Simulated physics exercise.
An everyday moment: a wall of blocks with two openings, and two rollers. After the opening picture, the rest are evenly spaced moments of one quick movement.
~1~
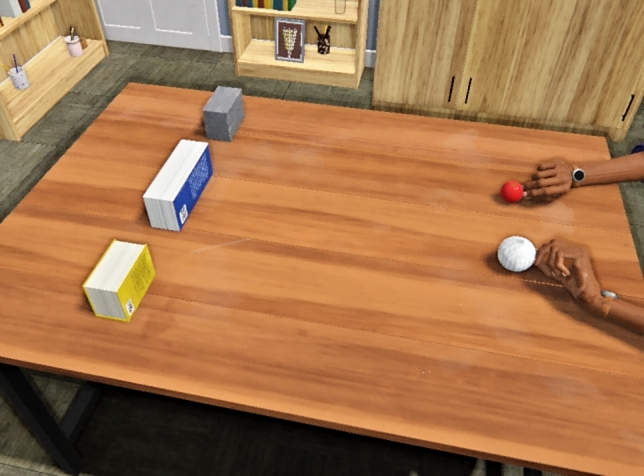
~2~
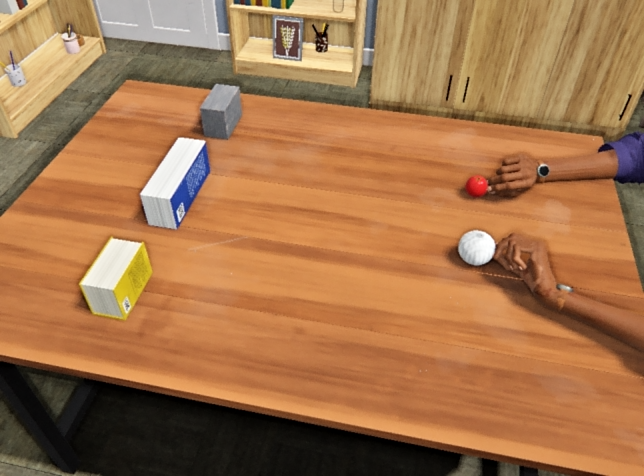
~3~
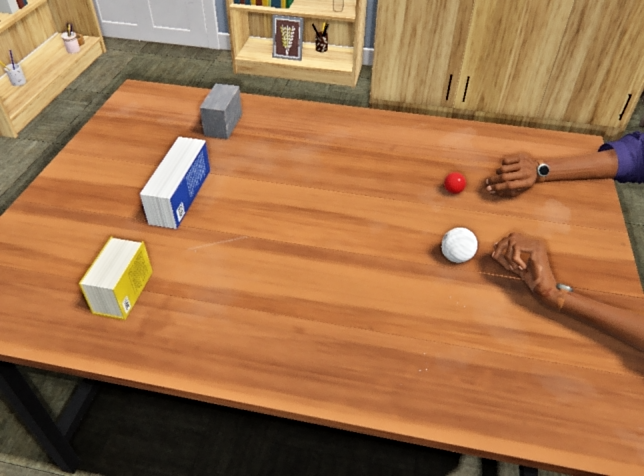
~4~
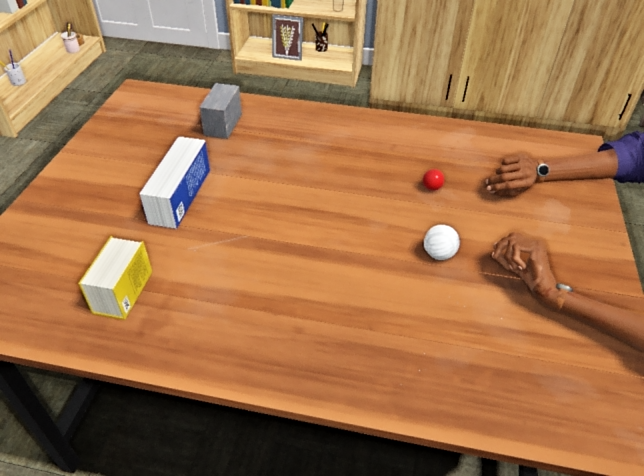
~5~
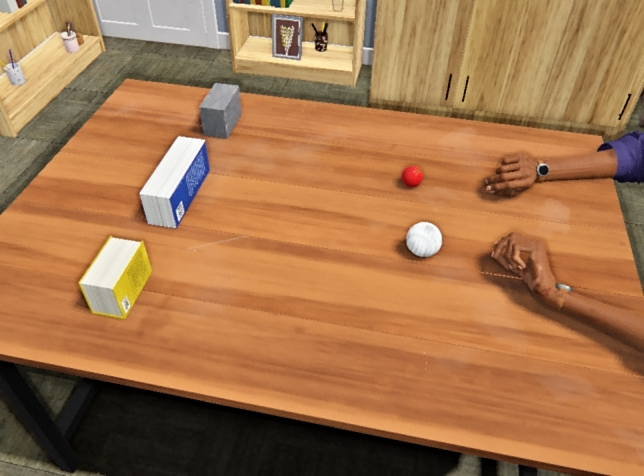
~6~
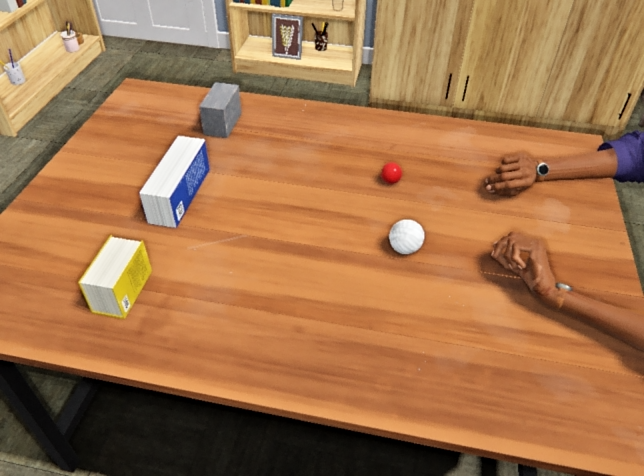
At first, two hands on the right hold a red tomato and a white onion on a wooden table, across from a grey block, a blue book and a yellow book. The hands push both leftward and let go, then the tomato and onion roll on toward the middle while the hands stay behind.
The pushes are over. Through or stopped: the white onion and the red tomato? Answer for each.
In the end the white onion is stopped; the red tomato gets between the blocks.
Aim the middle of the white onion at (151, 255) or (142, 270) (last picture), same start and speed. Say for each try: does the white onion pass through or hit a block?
One after another: It does not get past; is stopped.
Then, 0.32 s past the last view, white onion heading on near (277, 219); red tomato heading on near (235, 151).
Then, 0.78 s past the last view, white onion coming back near (202, 210); red tomato heading on near (40, 133).
Then, 1.26 s past the last view, white onion at rest near (209, 212); red tomato heading on.
Finally, the white onion bounces off, near (212, 213); the red tomato rolls through.
